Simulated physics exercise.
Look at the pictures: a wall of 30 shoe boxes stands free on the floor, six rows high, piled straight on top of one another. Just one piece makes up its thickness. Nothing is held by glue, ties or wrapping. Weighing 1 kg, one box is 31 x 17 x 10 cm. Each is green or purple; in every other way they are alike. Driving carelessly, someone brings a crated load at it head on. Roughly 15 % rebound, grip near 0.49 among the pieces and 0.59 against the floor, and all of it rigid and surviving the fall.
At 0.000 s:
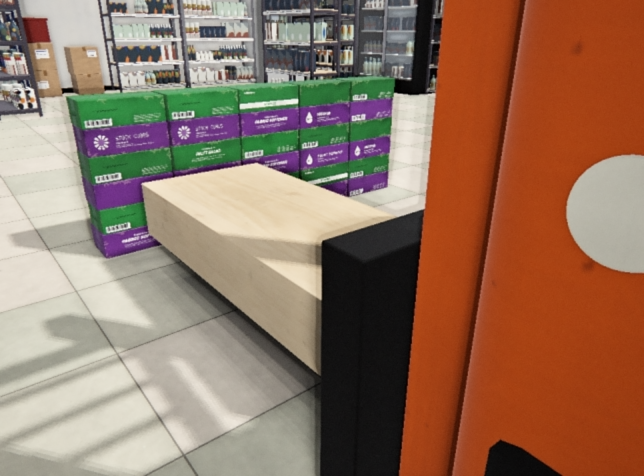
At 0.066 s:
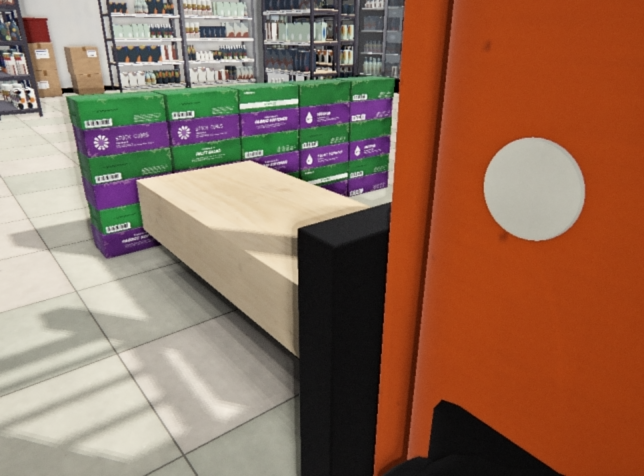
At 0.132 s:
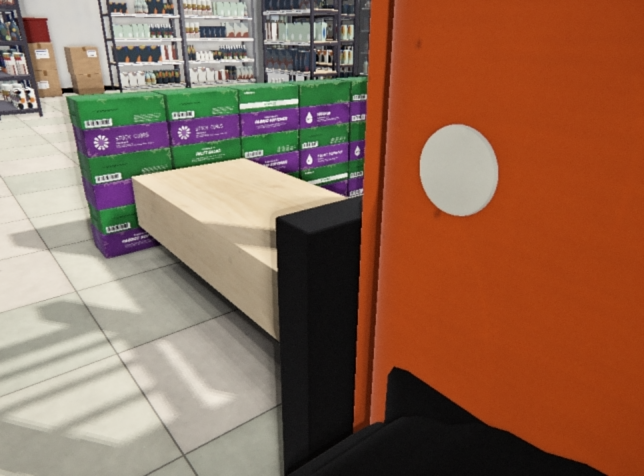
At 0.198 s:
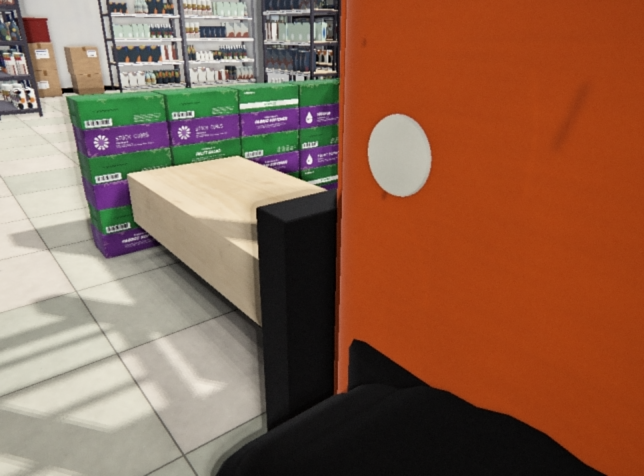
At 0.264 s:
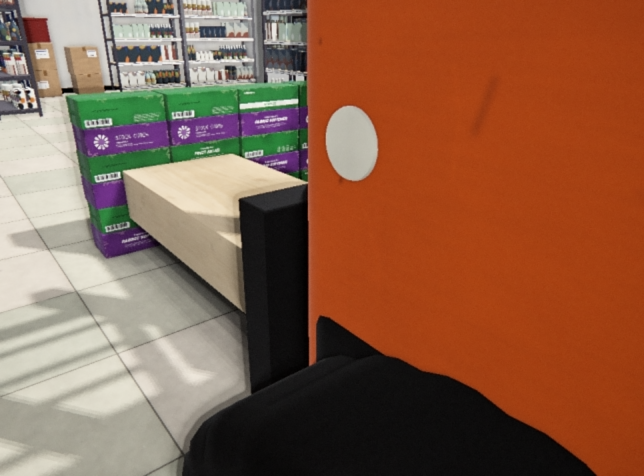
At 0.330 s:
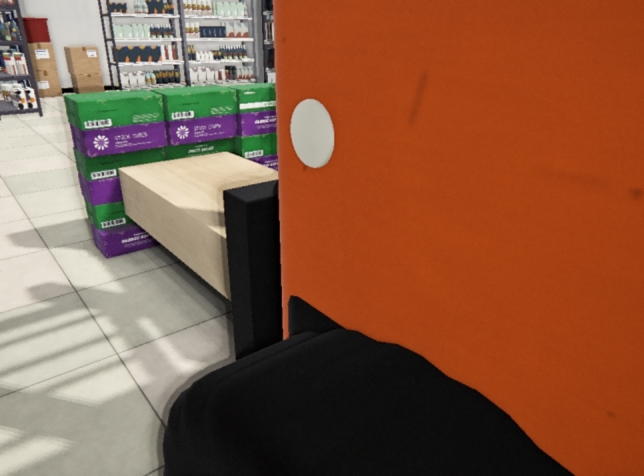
A pale wooden-looking block slides leftward and away to meet a stack of green and purple boxes, which barely shifts, while the black upright and orange panel behind the block follow, covering more of the stack.
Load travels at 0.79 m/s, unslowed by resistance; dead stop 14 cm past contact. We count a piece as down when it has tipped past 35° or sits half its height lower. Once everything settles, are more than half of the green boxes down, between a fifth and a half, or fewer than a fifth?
Between a fifth and a half are down.
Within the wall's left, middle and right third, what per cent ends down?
In percent, the thirds read 80 on the left, 0 in the middle and 0 on the right.
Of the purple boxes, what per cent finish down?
30 percent of the purple ones.
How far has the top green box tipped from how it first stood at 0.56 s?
I'd put it at roughly 30 degrees away from its starting angle.
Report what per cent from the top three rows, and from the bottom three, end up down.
40 % and 30 %.
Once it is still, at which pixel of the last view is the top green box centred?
End point in last frame: Roughly (104, 190).
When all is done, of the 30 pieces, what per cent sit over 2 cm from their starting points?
Fraction: 35 %.
By 0.40 s, none of the 15 green boxes down (0 of 30 in all colours); top green box tilted 8°; top purple box tilted 8°.
By 0.56 s, 3 of the 15 green boxes down (4 of 30 in all colours); top green box tilted 34°, 47 mm lower; top purple box tilted 32°.
By 0.74 s, 6 of the 15 green boxes down (10 of 30 in all colours); top green box tilted 31°, 27 cm lower; top purple box tilted 26°, 23 cm lower.
By 1.10 s, 6 of the 15 green boxes down (10 of 30 in all colours); top green box tilted 15°, 32 cm lower; top purple box tilted 9°, 23 cm lower.
When it is over (2.1 s), 6 of the 15 green boxes down (10 of 30 in all colours); top green box tilted 42°, 37 cm lower; top purple box 24 cm lower. That is 40 per cent. In pixels of the last frame, middles, top green box near (104, 190), top purple box near (101, 173).
